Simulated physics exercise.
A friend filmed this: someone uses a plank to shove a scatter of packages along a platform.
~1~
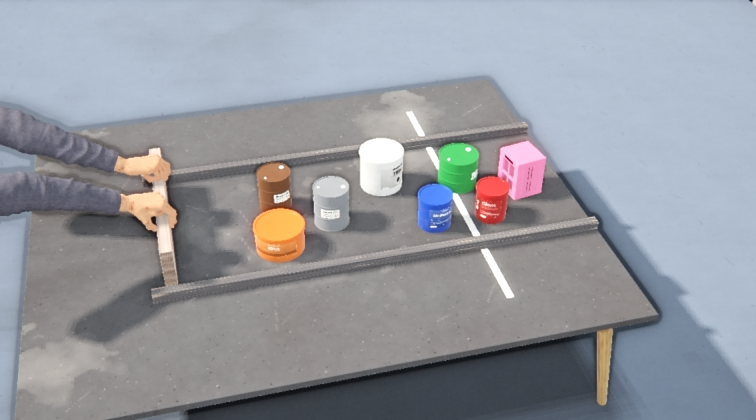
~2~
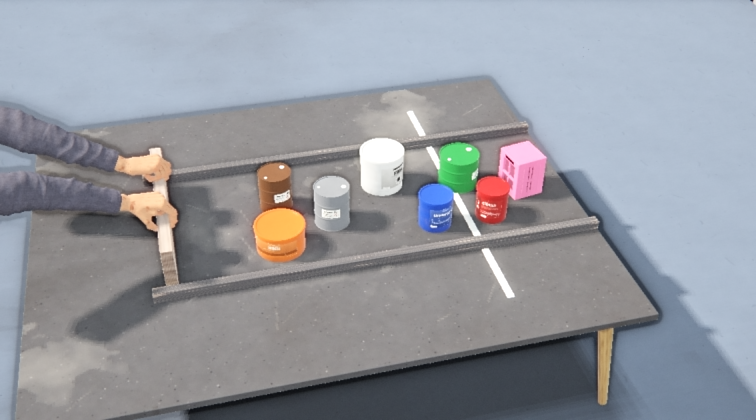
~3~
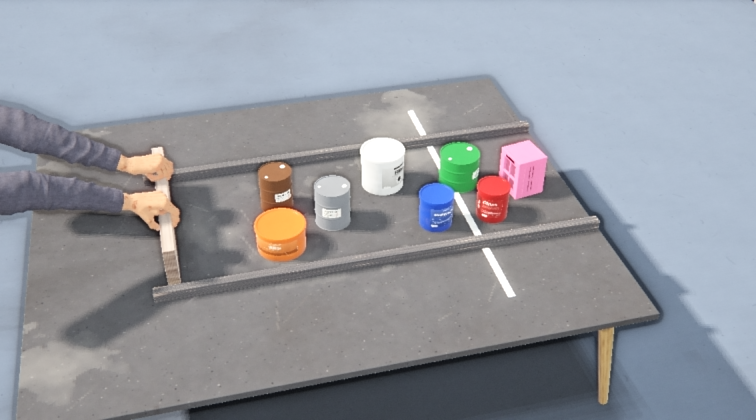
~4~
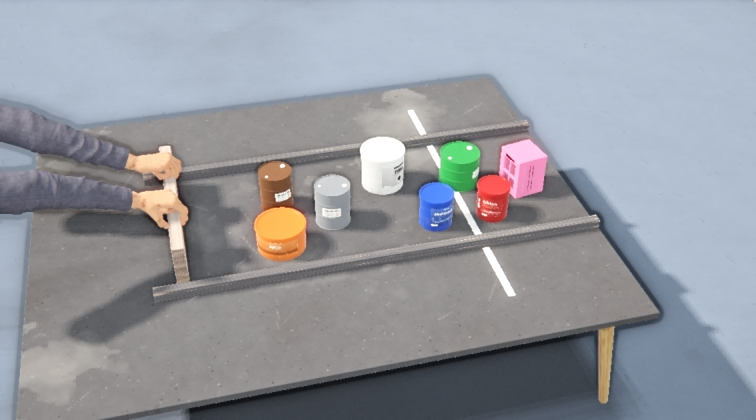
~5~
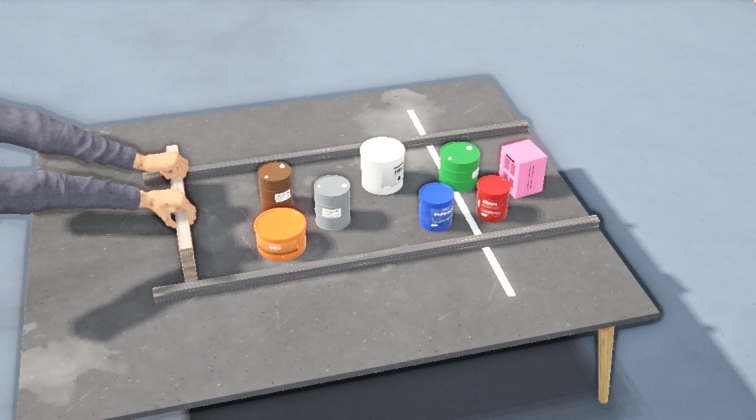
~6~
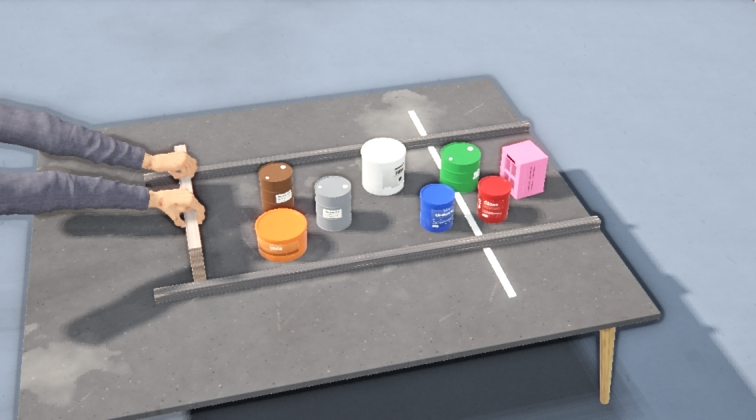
On a dark tabletop, two hands sliding a plank slowly rightward between rails toward colourful containers that stay still, without touching them.
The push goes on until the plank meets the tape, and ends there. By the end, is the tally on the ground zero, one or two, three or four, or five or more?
The tally on the ground is zero.
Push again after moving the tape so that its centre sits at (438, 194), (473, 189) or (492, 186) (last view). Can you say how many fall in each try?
In that order 0, 0 and 1.
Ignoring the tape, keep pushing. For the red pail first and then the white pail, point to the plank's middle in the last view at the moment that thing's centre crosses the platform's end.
Red pail over the end: About (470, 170). White pail over the end: About (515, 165).
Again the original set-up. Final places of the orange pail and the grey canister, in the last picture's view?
They end up close to (493, 203) and (474, 175).
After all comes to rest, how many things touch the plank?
The count comes out at 3.
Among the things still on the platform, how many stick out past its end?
The total comes out at 0.
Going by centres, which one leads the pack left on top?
Red pail - nearest.
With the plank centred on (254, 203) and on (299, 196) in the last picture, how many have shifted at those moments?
So far 1, and 3 at the second.
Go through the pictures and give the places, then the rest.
The first picture shows pink crate (521, 171); red pail (492, 201); green canister (458, 168); plank (163, 216); tape (453, 192).
The second picture shows red pail (492, 201); white pail (382, 167).
The third picture shows green canister (459, 167); plank (166, 215).
The fourth picture shows pink crate (522, 169); blue pail (436, 207).
The fifth picture shows red pail (493, 199); orange pail (281, 235).
The sixth picture shows pink crate (523, 170); red pail (494, 200); green canister (460, 168); plank (190, 212); tape (455, 191).
A little later, none off yet; pink crate at rest near (523, 170); red pail at rest near (494, 200); green canister at rest near (460, 168).
When it is over, the number that fall off is zero.
